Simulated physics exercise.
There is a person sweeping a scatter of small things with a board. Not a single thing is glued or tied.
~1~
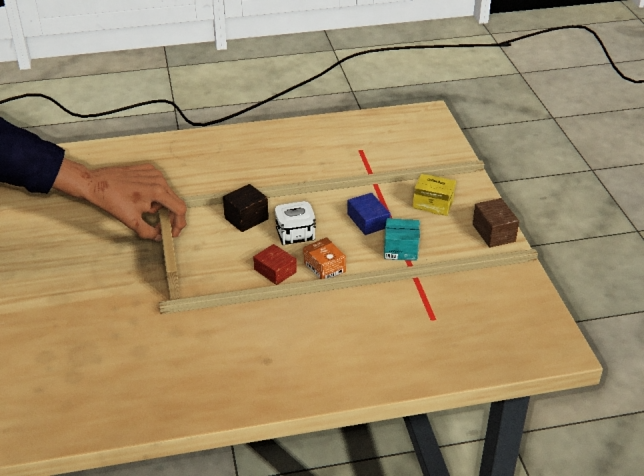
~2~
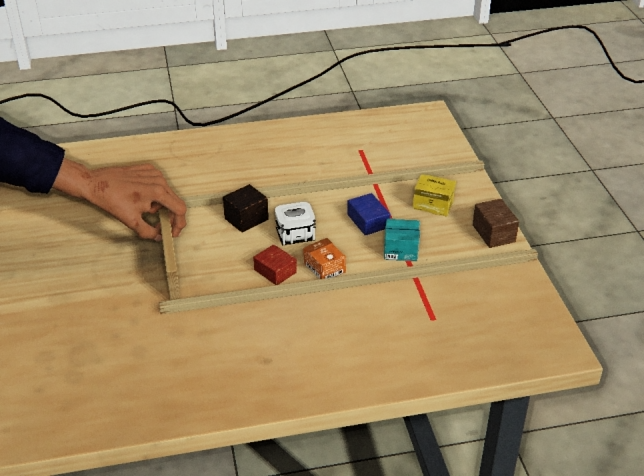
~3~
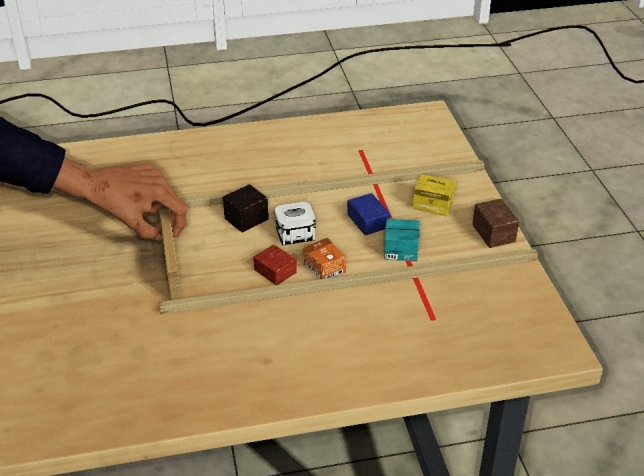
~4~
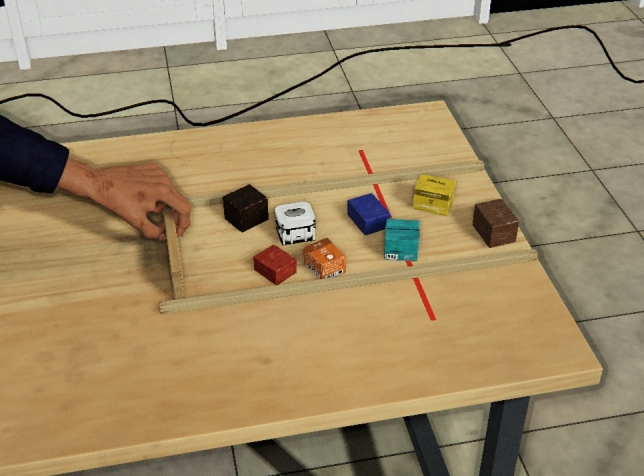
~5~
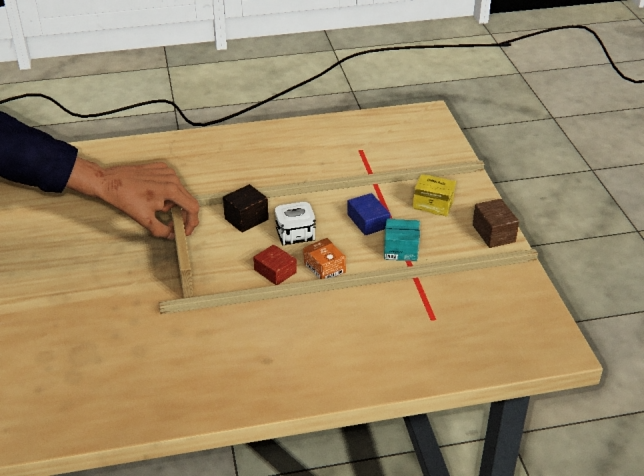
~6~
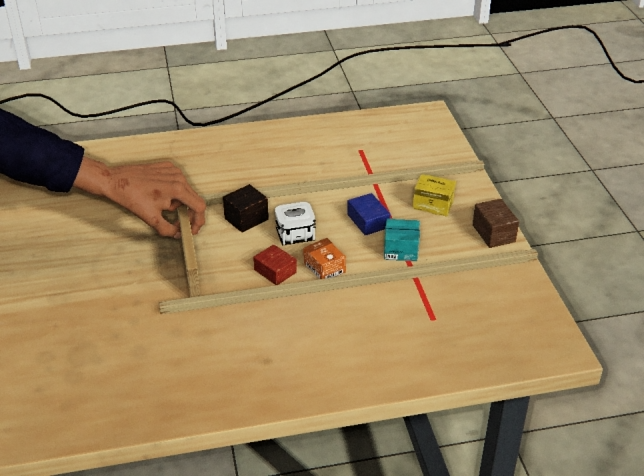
A hand holding a small wooden board stayed almost still at first, then slid it slightly right along the table toward the scattered colourful blocks and boxes, which did not move.
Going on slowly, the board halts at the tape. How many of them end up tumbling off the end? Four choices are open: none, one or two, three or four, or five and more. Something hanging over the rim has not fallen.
Most likely the drop count will come to nothing.
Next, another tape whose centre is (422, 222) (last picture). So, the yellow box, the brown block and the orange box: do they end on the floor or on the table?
Note: Yellow box remains; brown block drops down; orange box remains.
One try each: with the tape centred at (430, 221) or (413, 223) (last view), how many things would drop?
Per try: 1; 0.
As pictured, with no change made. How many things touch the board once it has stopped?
That comes to 3.
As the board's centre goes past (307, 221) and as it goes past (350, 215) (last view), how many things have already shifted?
At the first spot 4, then 6.
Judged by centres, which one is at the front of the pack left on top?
Result: Brown block.
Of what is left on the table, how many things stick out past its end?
The number is 0.
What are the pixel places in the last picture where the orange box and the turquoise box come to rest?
About (447, 245), and the other about (472, 230).
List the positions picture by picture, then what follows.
In the first frame, brown block (495, 223); yellow box (434, 195); turquoise box (402, 240); board (167, 239); tape (393, 226).
In the second frame, yellow box (434, 195); red block (275, 265).
In the third frame, turquoise box (402, 240); white case (295, 223).
In the fourth frame, brown block (495, 223); orange box (325, 260).
In the fifth frame, yellow box (434, 195); board (180, 238).
In the sixth frame, brown block (495, 223); yellow box (434, 195); turquoise box (402, 240); board (187, 237); tape (393, 226).
Soon after, none off yet; brown block at rest near (495, 223); yellow box at rest near (434, 195); turquoise box at rest near (402, 240).
In the end, the number that fall off is zero.
